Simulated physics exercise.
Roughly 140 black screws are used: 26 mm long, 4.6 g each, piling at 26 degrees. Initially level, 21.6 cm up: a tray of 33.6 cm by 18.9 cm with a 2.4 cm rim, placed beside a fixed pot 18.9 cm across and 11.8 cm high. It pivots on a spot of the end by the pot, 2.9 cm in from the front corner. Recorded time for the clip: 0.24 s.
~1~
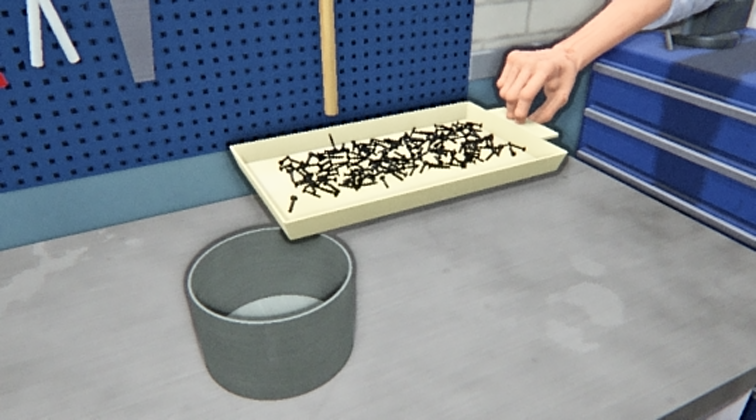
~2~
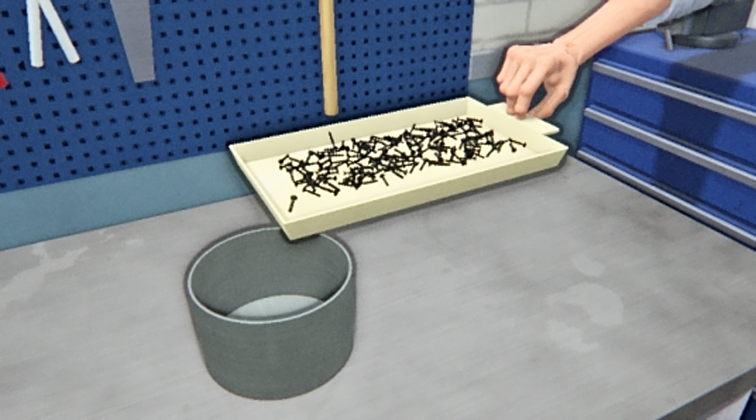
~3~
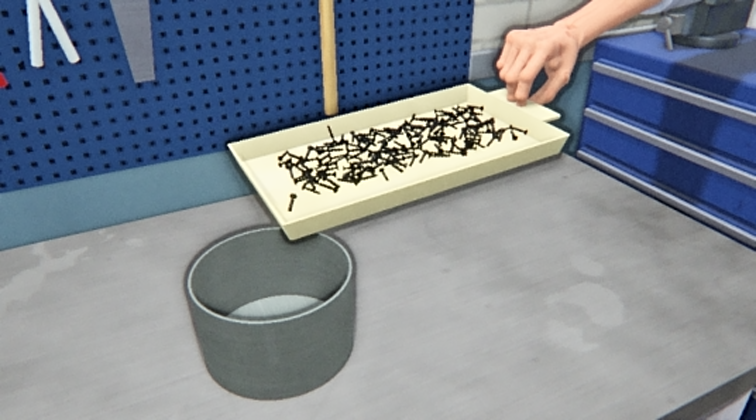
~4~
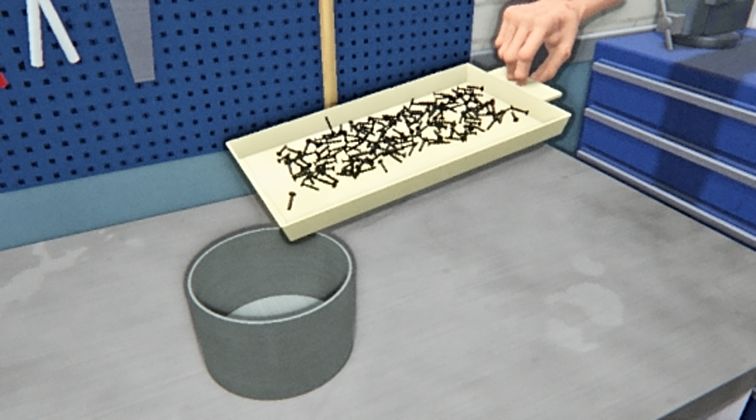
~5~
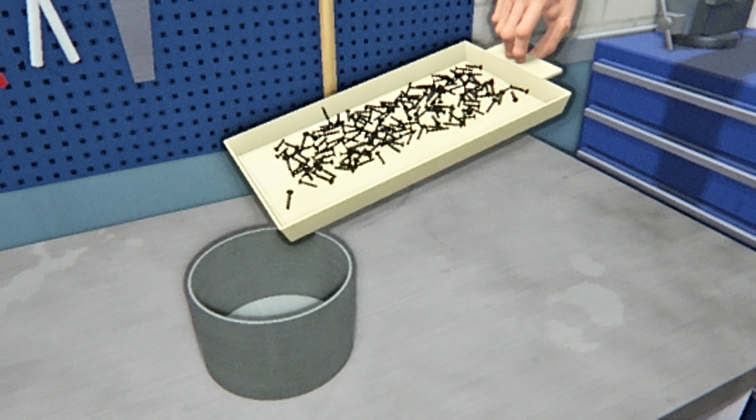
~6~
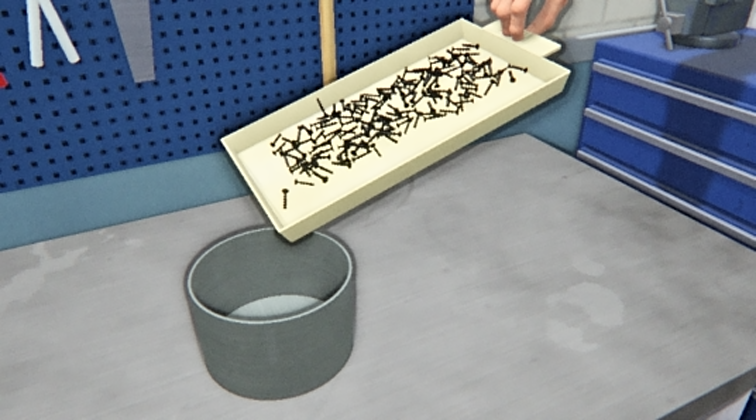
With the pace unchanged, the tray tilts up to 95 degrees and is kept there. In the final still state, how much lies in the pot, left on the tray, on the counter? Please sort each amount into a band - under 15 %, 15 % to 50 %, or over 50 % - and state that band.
Pot: 15 % to 50 %; left on the tray: Under 15 %; counter: Over 50 %.
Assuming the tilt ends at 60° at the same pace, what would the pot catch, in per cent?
In that case it comes to about 15 in a hundred.
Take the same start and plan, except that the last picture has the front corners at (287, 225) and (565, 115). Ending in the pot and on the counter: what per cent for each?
That works out as pot 0 and counter 100.
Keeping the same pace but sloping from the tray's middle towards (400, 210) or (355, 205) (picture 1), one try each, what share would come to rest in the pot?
Near 0 and 0 per cent, in that order.
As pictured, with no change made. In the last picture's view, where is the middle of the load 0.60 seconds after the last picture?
Approx. (233, 259).
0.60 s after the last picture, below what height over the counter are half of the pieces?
Around 20 cm up.
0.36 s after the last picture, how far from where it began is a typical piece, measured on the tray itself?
Some 12 cm.
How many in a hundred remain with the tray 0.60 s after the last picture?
Reading: Approx. 35%.
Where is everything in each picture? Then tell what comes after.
The first picture shows tray tilt 0 degrees, front corners at (289, 218) and (559, 151); middle of the pieces at (398, 154); pot at (271, 269).
The second picture shows tray tilt 1 degrees, front corners at (289, 218) and (559, 147); middle of the pieces at (398, 152).
The third picture shows tray tilt 4 degrees, front corners at (288, 219) and (561, 134), lowest corner left front; middle of the pieces at (398, 144).
The fourth picture shows tray tilt 9 degrees, front corners at (286, 221) and (562, 114), lowest corner left front; middle of the pieces at (397, 132).
The fifth picture shows tray tilt 14 degrees, front corners at (285, 222) and (562, 93), lowest corner left front; middle of the pieces at (395, 119).
The sixth picture shows tray tilt 19 degrees, front corners at (283, 224) and (561, 72), lowest corner left front; middle of the pieces at (391, 107); pot at (271, 269).
Then, 0.36 s after the last picture, tilt 56 degrees; the tray holds 100 %, the pot 0 %.
Then, 0.60 s after the last picture, tilt 80 degrees; the tray holds 35 %, the pot 0 %.
Then, 0.95 s after the last picture, tilt 95 degrees; the tray holds 0 %, the pot 25 %.
In the end, pot 25 %, tray 0 %, counter 75 %.
